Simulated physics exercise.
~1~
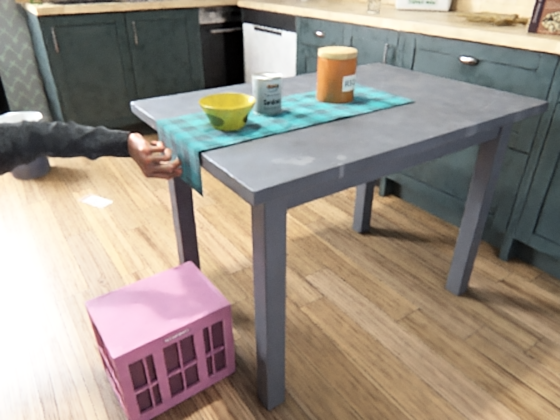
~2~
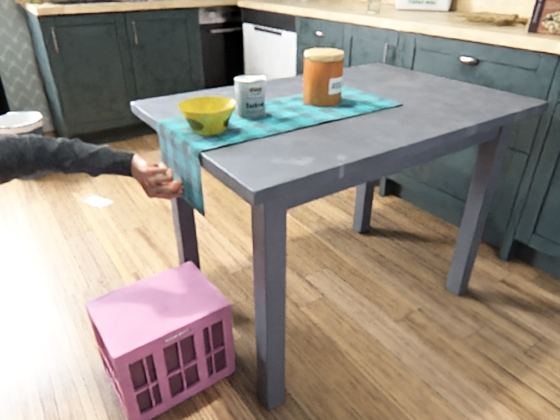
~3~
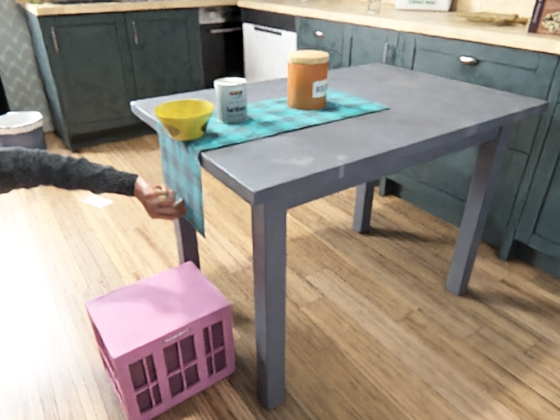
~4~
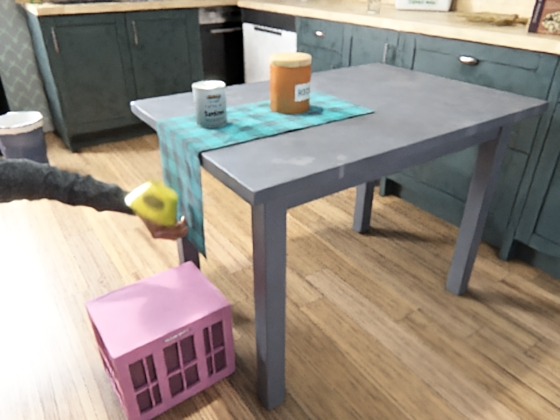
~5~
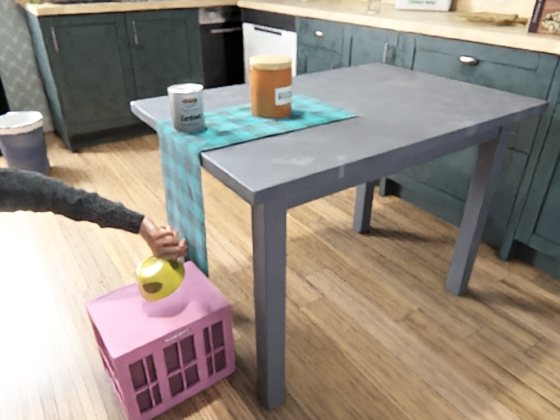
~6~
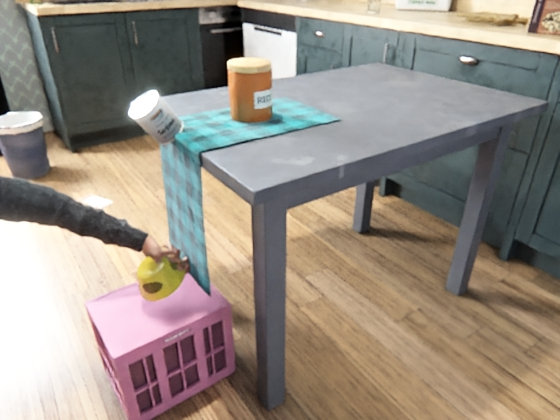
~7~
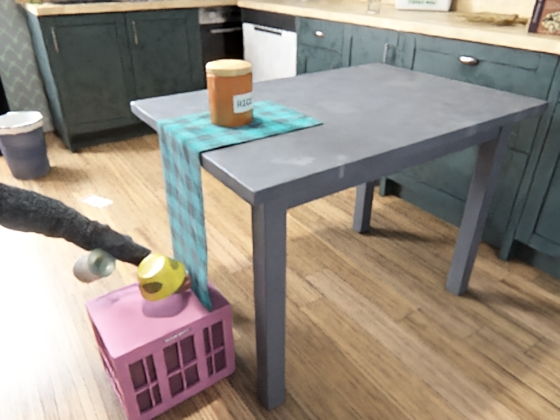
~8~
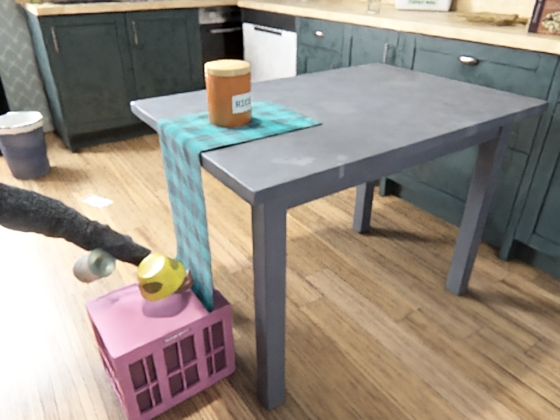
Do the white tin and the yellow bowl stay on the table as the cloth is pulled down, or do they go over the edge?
Both go over the edge. The yellow bowl drops off the end first, and the white tin tips and falls after it.
